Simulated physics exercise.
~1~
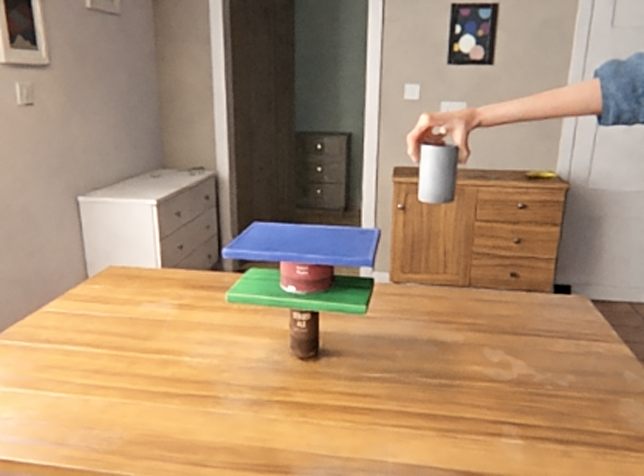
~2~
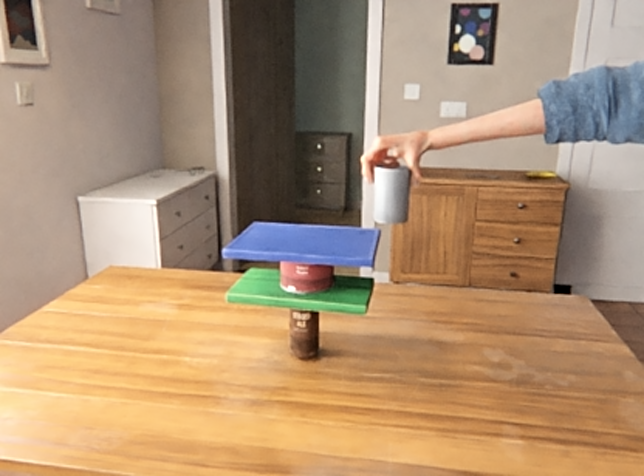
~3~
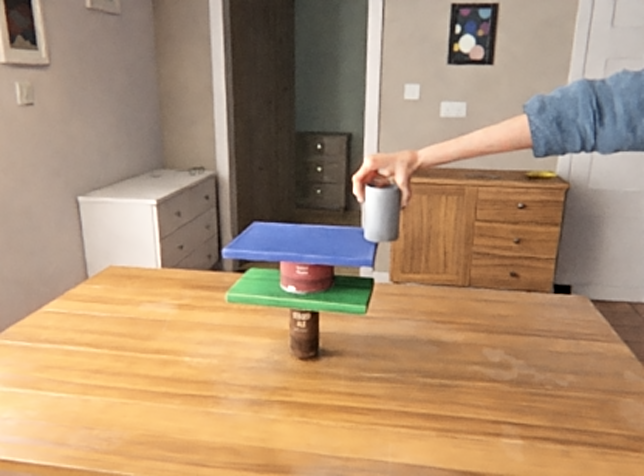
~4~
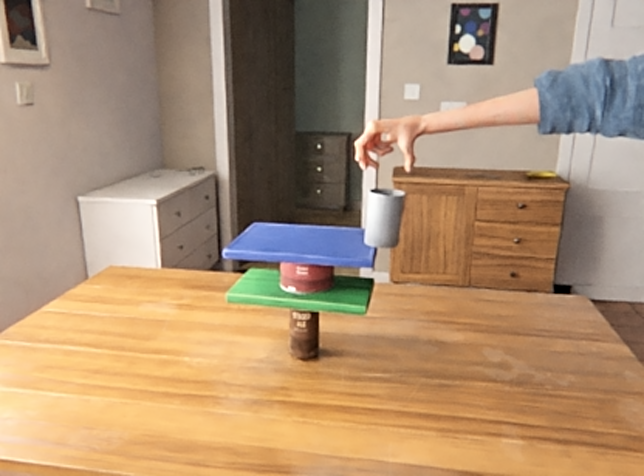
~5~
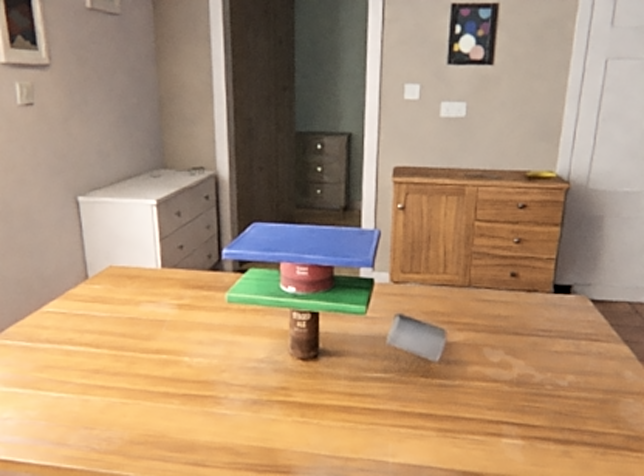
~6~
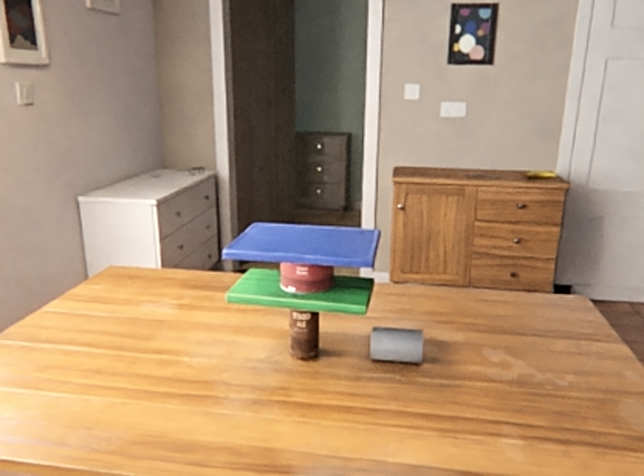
A grey cup dropped onto a wooden table after a hand carried it in from the right and let go near the blue tray's edge; it landed on its side, while the stacked trays, red tub and brown can stayed standing.
